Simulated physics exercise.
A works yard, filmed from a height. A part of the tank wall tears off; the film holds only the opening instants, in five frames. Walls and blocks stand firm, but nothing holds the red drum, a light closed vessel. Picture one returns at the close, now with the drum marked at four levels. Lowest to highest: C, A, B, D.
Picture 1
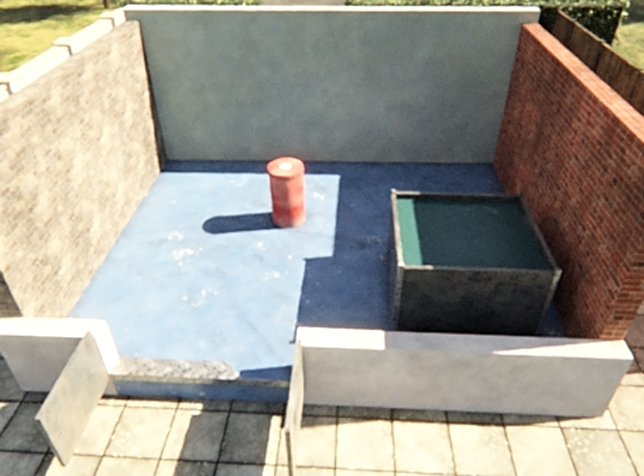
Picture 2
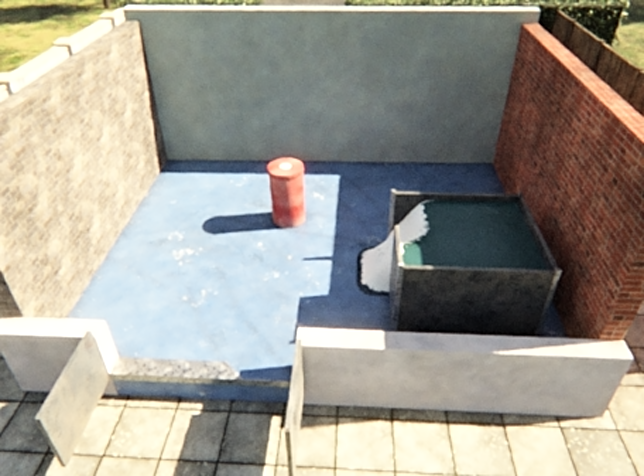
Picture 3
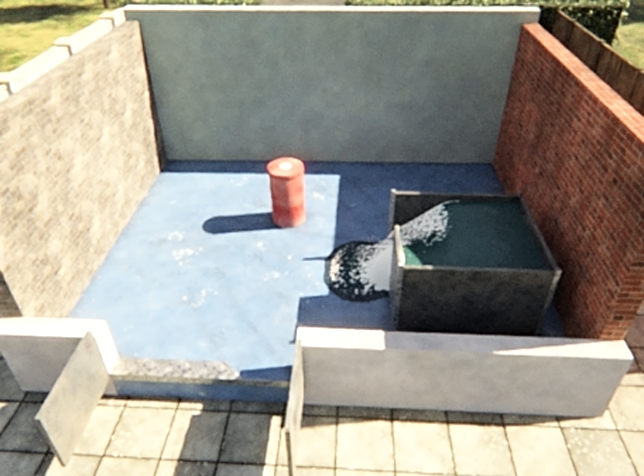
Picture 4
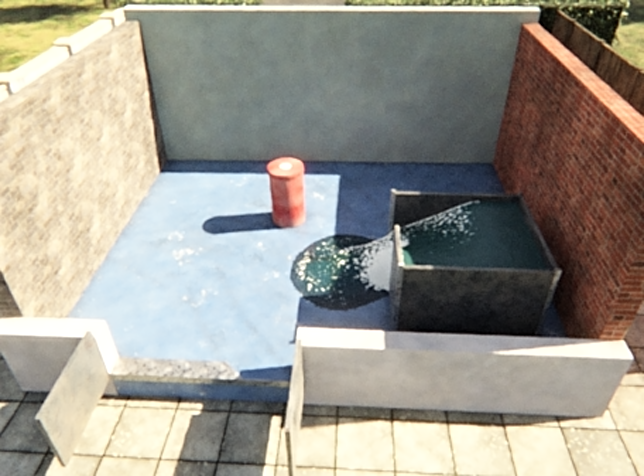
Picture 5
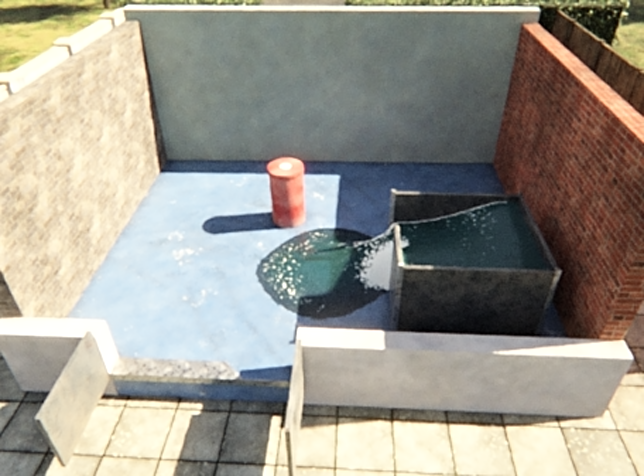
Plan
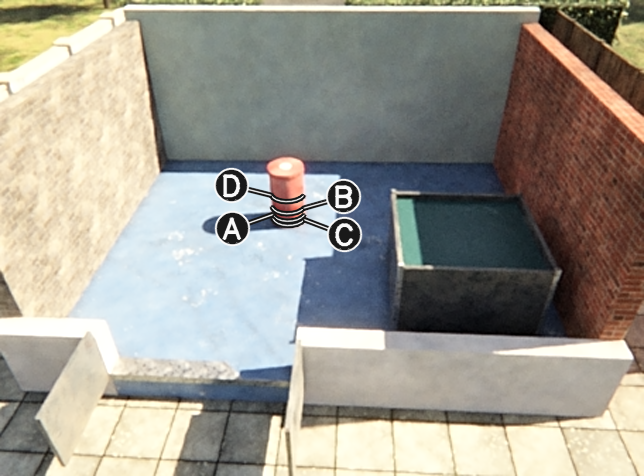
Dark green water pouring from the left side of a large tank and spreading across a walled blue yard near a red drum.
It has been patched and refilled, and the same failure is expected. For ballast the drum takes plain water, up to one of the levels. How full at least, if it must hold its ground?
D will do.
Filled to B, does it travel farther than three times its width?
No, it does not.
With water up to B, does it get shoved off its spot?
Yes, it does.
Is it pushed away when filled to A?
Yes.
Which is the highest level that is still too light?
B it is.
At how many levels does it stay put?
One of the four.
On the marked copy, A at (287, 221); B at (286, 213); C at (287, 225); D at (285, 201); from the bottom up C, A, B, D.
Choosing A, it is pushed about 3 times its own width away.
Choosing B, it is pushed about its own width away.
Choosing C, it is pushed about 5 times its own width away.
Choosing D, it does not move.
